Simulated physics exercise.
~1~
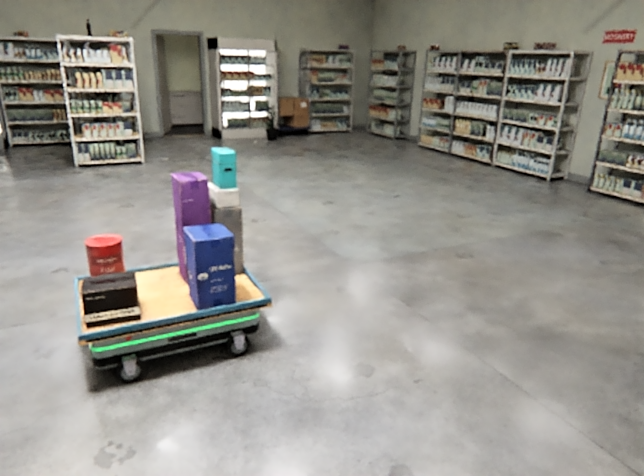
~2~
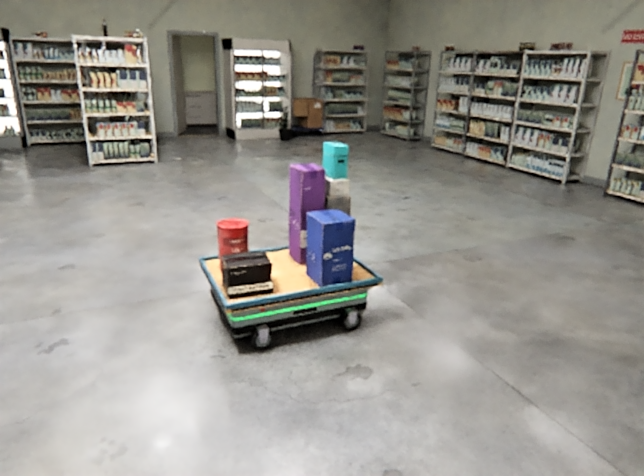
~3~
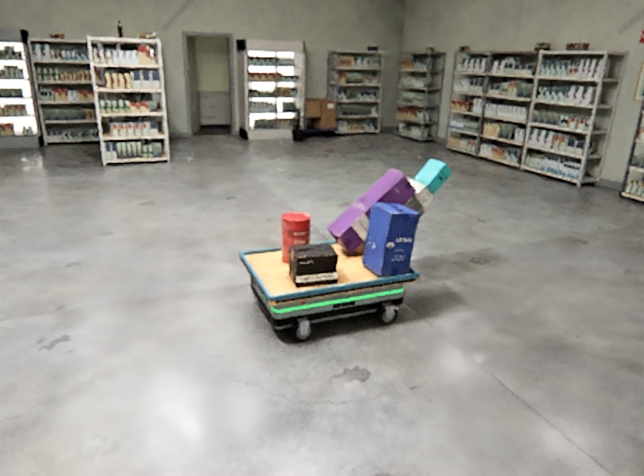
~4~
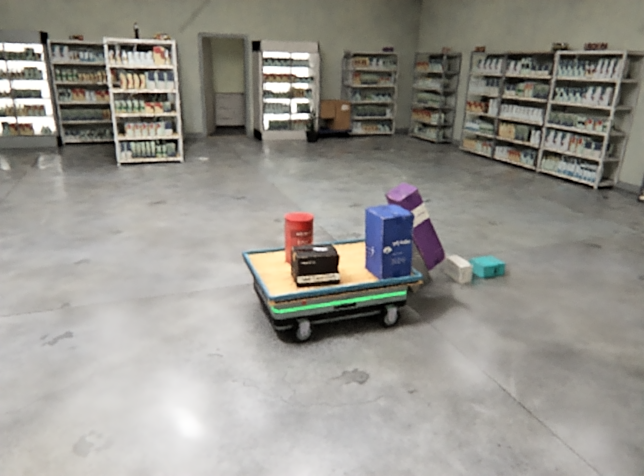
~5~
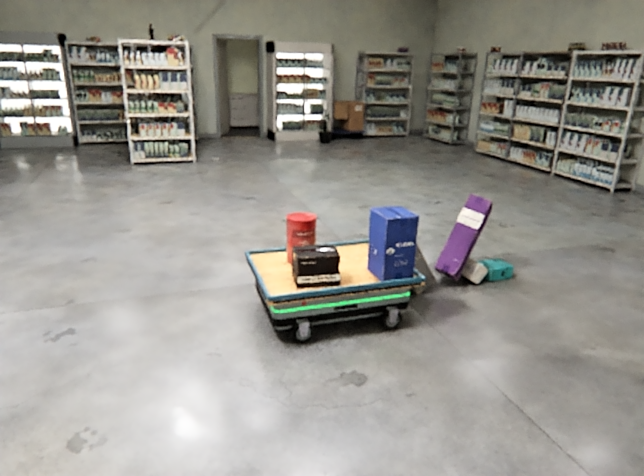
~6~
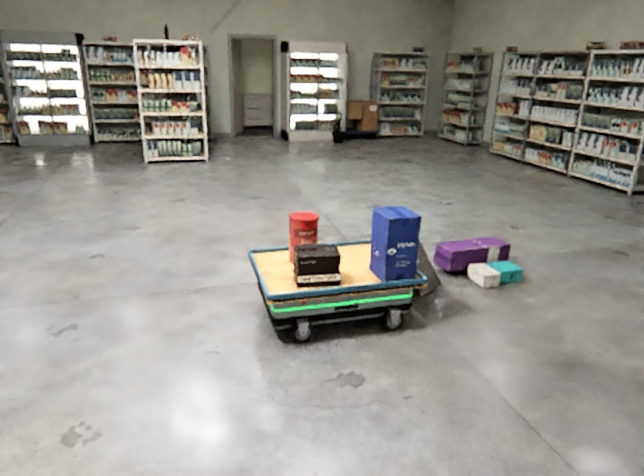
A flat cart rolls right and stops, and its tall purple and turquoise stack topples off.
